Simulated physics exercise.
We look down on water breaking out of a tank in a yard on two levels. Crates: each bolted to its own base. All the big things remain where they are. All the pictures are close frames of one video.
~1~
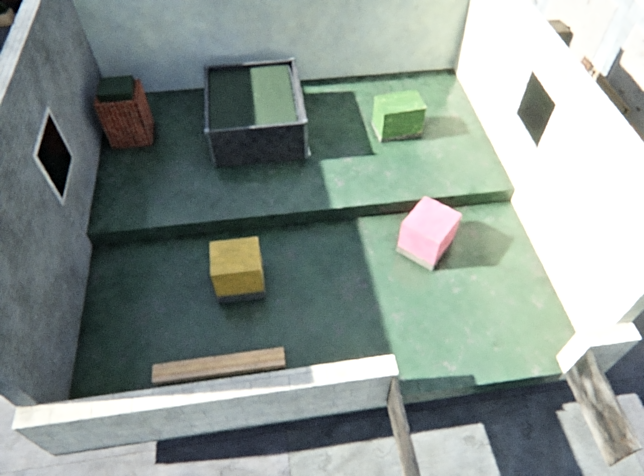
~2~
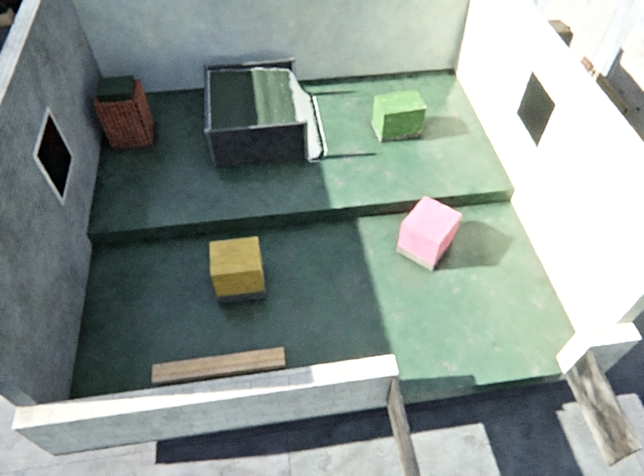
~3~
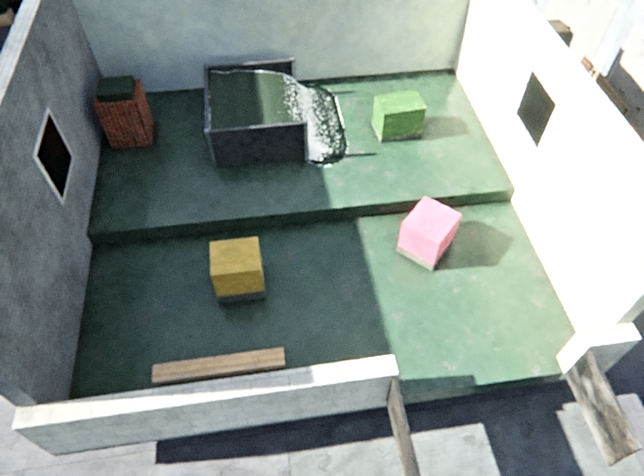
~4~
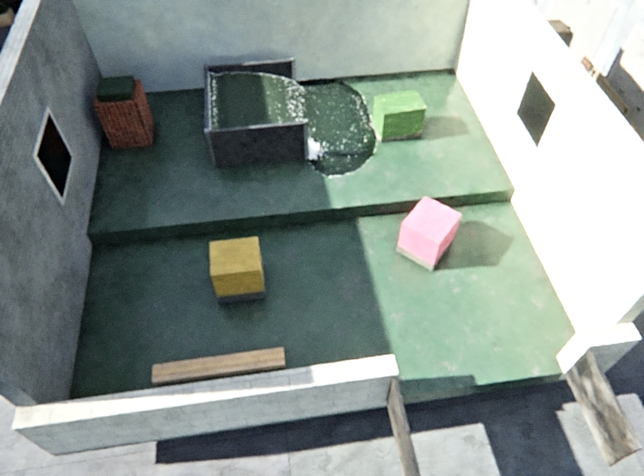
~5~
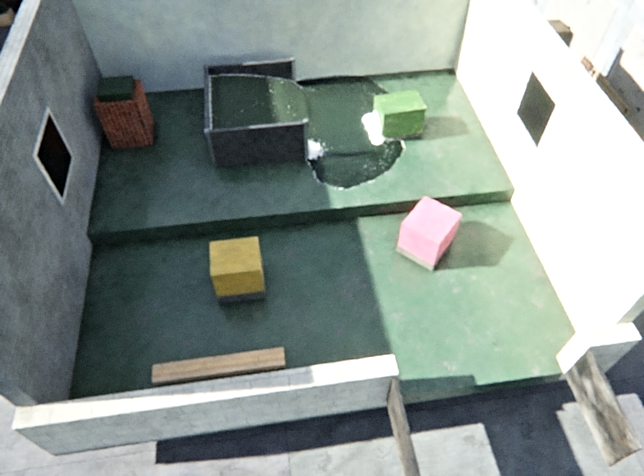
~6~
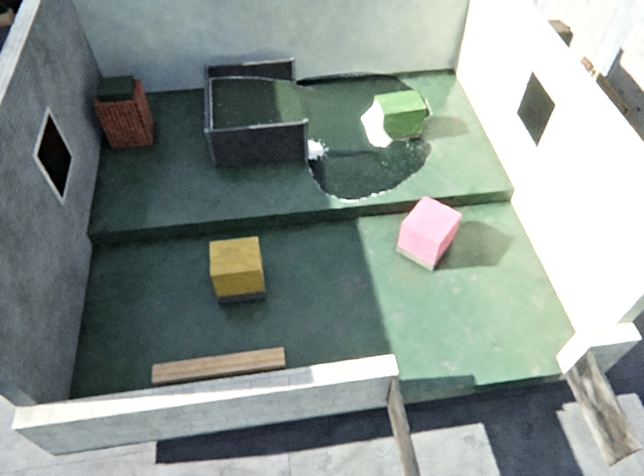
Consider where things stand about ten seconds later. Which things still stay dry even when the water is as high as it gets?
Taking each one: The yellow crate stays dry; the pink crate does not stay dry; the green crate does not stay dry.
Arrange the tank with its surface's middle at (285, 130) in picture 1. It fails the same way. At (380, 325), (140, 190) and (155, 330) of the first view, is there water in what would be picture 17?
Taking the three spots in order: Bare, bare, bare.
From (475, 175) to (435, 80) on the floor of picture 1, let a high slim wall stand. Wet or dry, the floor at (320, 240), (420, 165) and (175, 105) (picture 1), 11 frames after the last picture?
First unwetted, then inundated, then unwetted.
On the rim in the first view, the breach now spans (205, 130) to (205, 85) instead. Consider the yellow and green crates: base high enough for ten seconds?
As I see it, yellow stays clear and green stays clear.
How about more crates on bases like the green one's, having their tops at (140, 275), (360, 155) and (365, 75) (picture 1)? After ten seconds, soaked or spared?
Checked in the order given, number one never gets reached, number two does get flooded and number three does get flooded.
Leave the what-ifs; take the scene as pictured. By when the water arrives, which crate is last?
Go for the yellow one.
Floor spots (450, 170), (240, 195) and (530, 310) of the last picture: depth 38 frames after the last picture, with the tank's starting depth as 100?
Around 8, 0 and 16 percent, in that order.
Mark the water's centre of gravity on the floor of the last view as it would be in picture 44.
Roughly (404, 187) in the last picture.
A moment on, water covers 25 % of the floor; the yellow crate not reached, the pink crate water round its plinth, the green crate water round its plinth.
Next, water covers 30 % of the floor; the yellow crate not reached, the pink crate water round its plinth, the green crate water round its plinth.
Then, water covers 45 % of the floor; the yellow crate water round its plinth, the pink crate water round its plinth, the green crate water round its plinth.
Later, water covers 60 % of the floor; the yellow crate water round its plinth, the pink crate water round its plinth, the green crate water round its plinth.
In the end, water covers 70 % of the floor; the yellow crate stayed above the water, the pink crate was topped, the green crate was topped.
